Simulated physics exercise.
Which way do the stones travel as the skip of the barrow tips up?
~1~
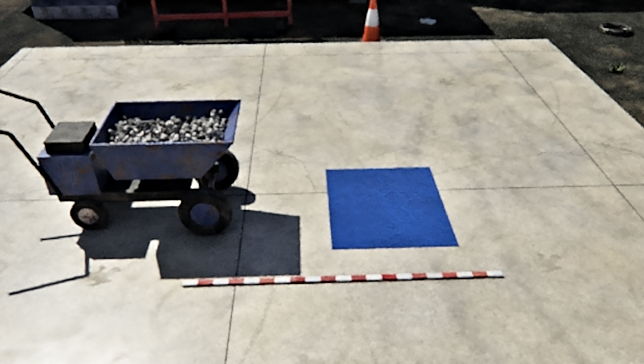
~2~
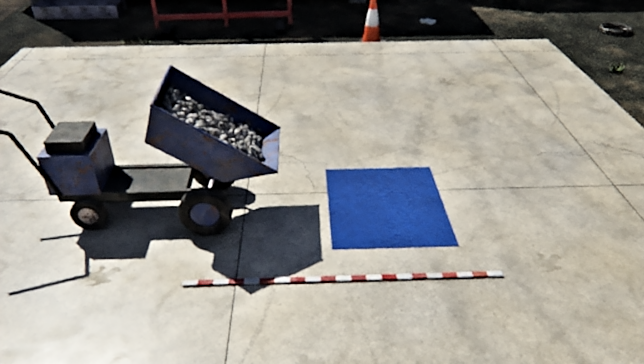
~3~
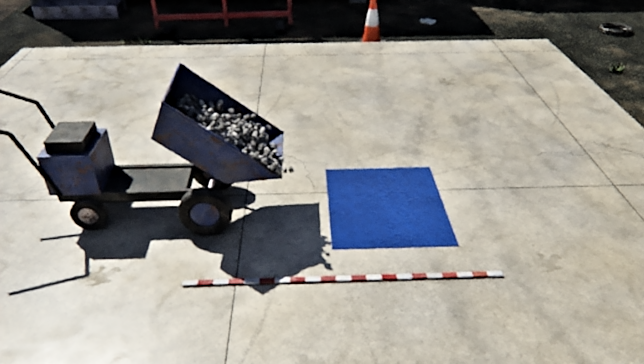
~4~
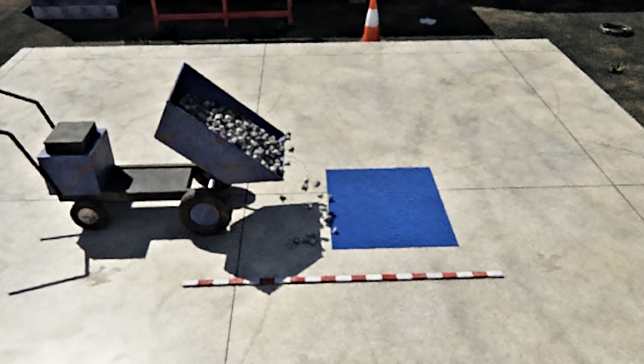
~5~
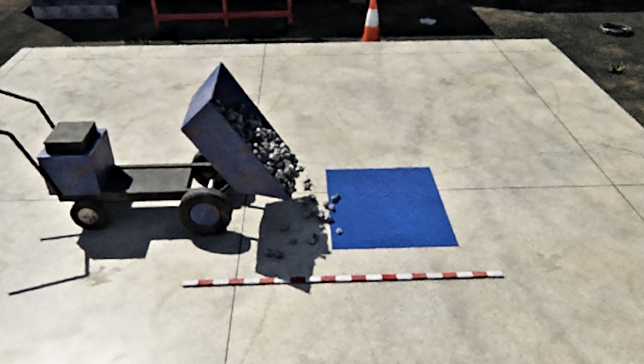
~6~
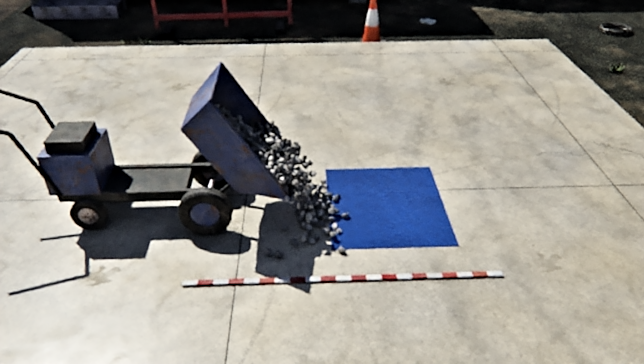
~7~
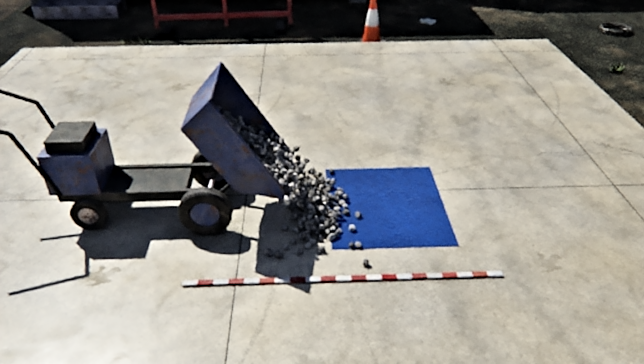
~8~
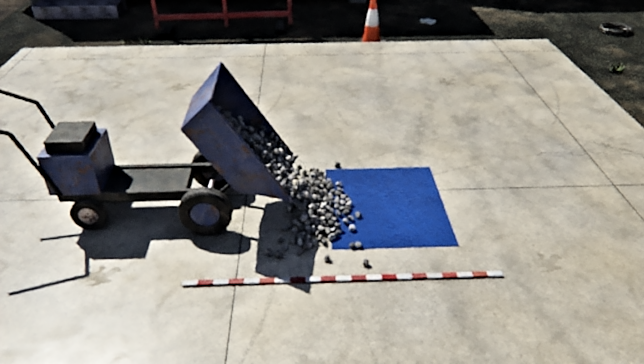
They slide and tumble to the right, out of the skip's lower end and down towards the blue sheet.
